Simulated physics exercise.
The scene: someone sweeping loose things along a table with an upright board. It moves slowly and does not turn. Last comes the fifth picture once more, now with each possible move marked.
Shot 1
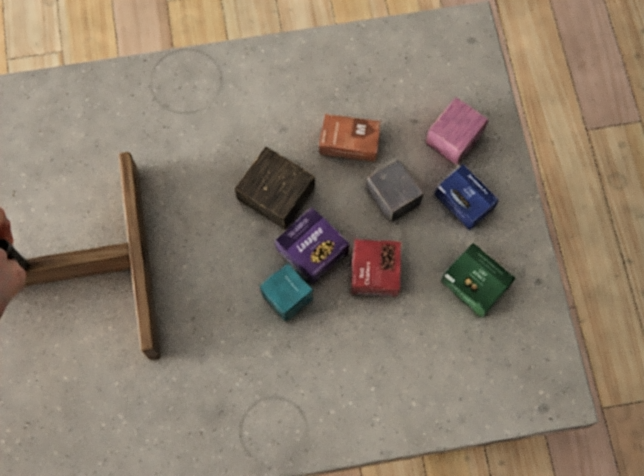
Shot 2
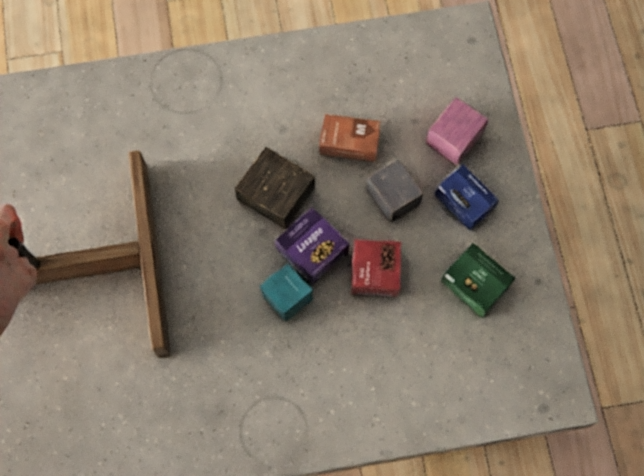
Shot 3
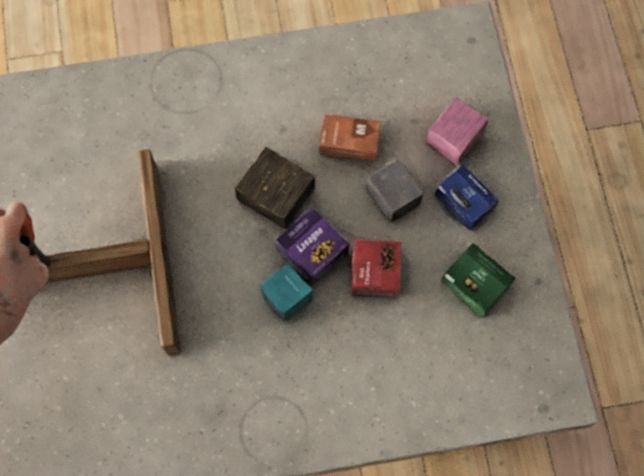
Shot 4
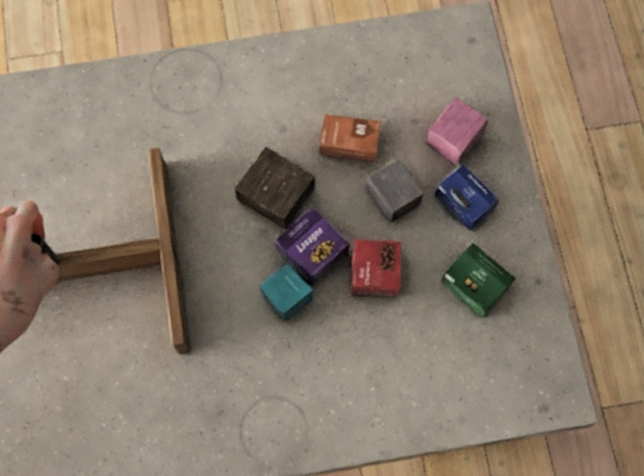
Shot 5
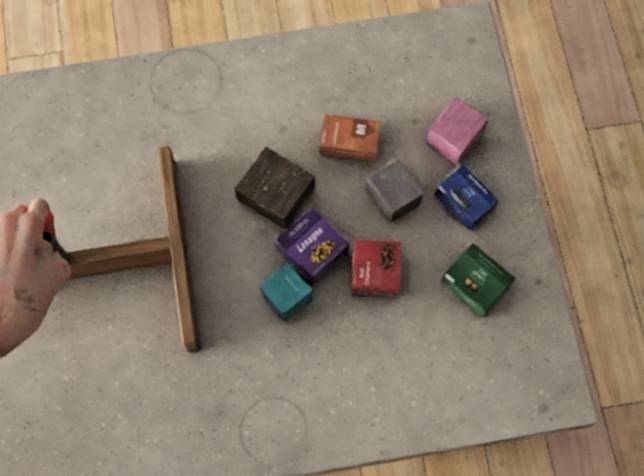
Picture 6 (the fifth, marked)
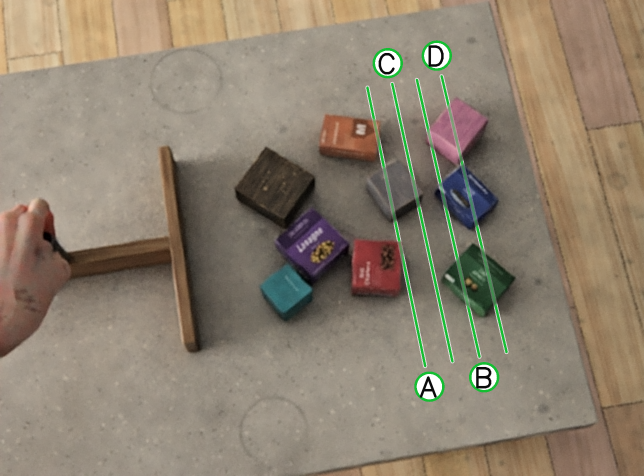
A wooden T-shaped board held by a hand at the left edge stands on a speckled grey tabletop, seen from above, with a plank floor around it. To its right sit scattered small boxes and packets: a dark block, purple, turquoise and red ones nearer, with orange, grey, pink, blue and green beyond. The hand slowly pushes the board rightward without turning it, while the boxes and view stay still.
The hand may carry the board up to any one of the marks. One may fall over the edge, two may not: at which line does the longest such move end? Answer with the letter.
B.
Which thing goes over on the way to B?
It is the blue packet.
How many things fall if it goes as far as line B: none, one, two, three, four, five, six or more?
In all, one.
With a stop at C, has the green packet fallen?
No.
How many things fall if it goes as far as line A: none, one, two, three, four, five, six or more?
By then, none.
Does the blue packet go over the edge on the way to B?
Yes.
On the marked copy, A at (395, 220); B at (447, 212); C at (421, 216); D at (473, 207).
With B. Early on, board (275, 225); turquoise box (320, 292); red box (383, 268).
Further on, board (372, 209); blue packet (497, 210); green packet (506, 289).
At the end, board (446, 197); blue packet over the edge; pink block (506, 113); one fallen.
As for the rest, A is within the limit but short; C is within the limit but short; D drops three.
